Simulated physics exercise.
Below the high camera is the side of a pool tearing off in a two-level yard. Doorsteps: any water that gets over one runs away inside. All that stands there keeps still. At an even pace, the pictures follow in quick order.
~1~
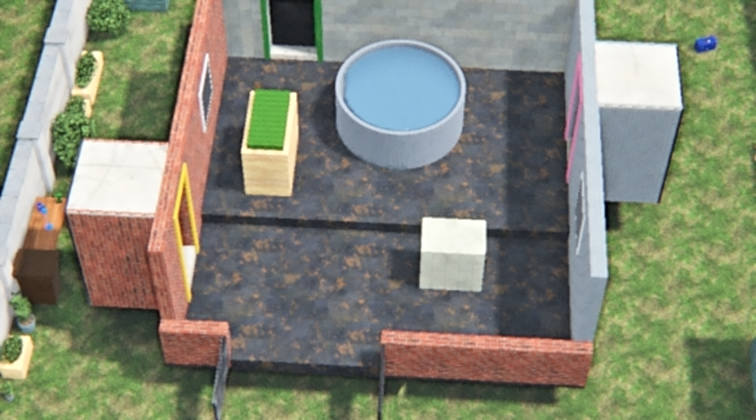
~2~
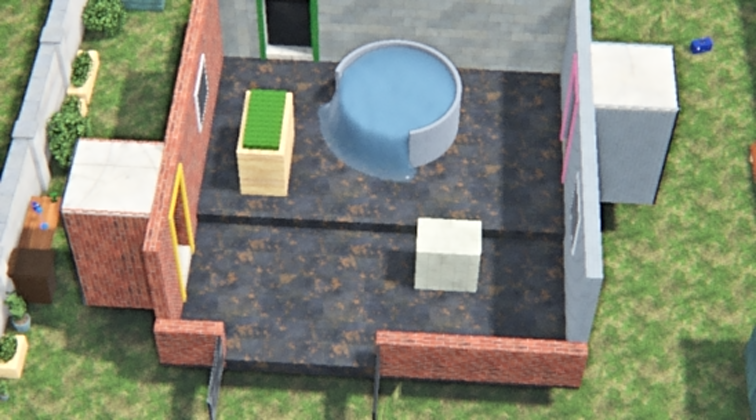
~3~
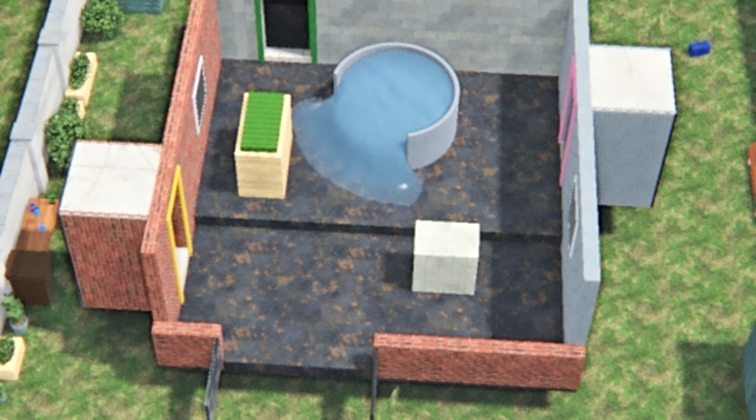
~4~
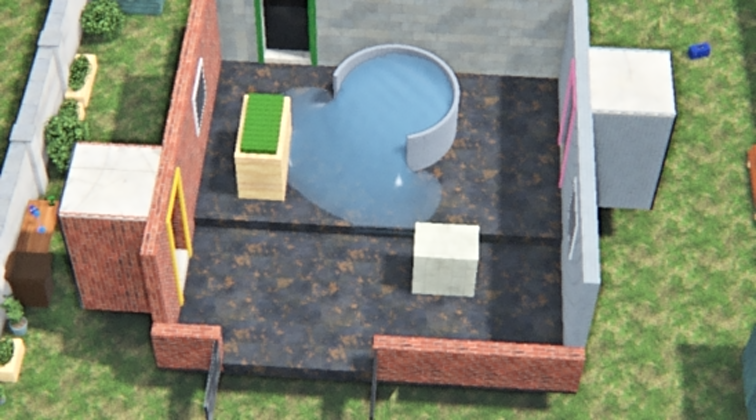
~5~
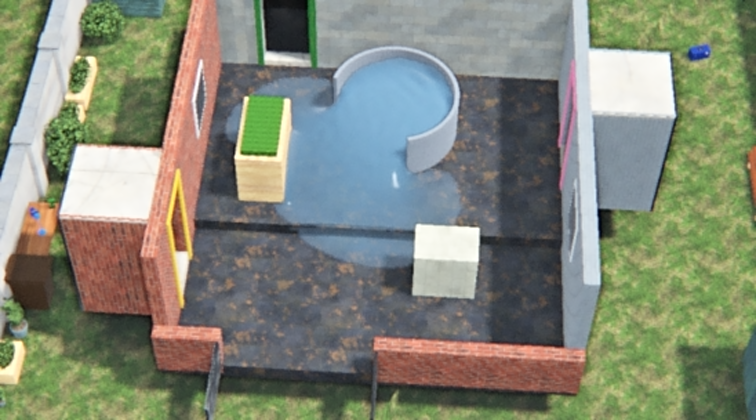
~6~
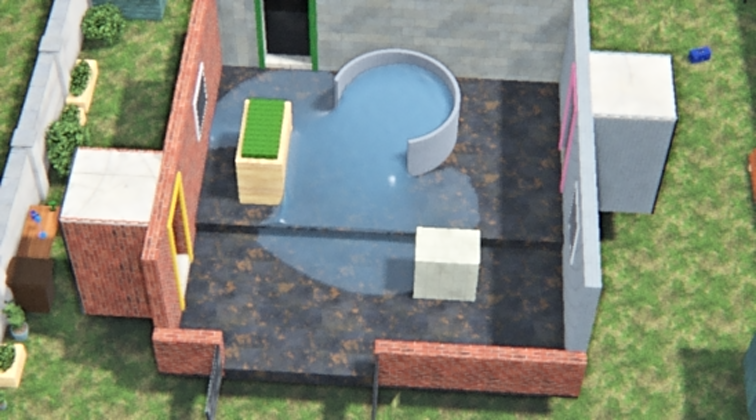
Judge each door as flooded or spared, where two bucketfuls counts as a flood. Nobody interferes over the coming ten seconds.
The green door is spared, the pink door is spared, the yellow door is spared.
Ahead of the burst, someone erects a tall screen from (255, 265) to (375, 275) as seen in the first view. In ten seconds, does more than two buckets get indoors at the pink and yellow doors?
Result - pink door doesn't reach it, yellow door overshoots.
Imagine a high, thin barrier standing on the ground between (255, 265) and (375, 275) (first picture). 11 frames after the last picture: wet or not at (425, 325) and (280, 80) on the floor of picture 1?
First spot submerged, second spot submerged.
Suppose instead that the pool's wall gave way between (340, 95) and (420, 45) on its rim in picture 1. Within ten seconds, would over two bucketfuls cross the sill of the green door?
The green door goes past it.
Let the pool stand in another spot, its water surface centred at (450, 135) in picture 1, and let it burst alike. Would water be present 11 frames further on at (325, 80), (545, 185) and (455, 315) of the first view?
Soaked, spared, spared.
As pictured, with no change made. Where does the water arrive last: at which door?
I pick the pink-painted one.
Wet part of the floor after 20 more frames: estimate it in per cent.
That's roughly 70 per cent.
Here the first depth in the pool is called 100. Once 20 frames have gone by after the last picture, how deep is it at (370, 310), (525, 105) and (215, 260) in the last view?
Going in order, roughly 6, 0 and 4 %.
A moment on, water covers 55 % of the floor; the green door wet at the sill, nothing in, the pink door not reached, the yellow door not reached.
Next, water covers 60 % of the floor; the green door wet at the sill, nothing in, the pink door not reached, the yellow door wet at the sill, nothing in.
Then, water covers 70 % of the floor; the green door wet at the sill, nothing in, the pink door not reached, the yellow door wet at the sill, nothing in.
Later, water covers 80 % of the floor; the green door wet at the sill, nothing in, the pink door wet at the sill, nothing in, the yellow door wet at the sill, nothing in.
In the end, water covers 85 % of the floor; the green door under two buckets in, the pink door wet at the sill, nothing in, the yellow door wet at the sill, nothing in.
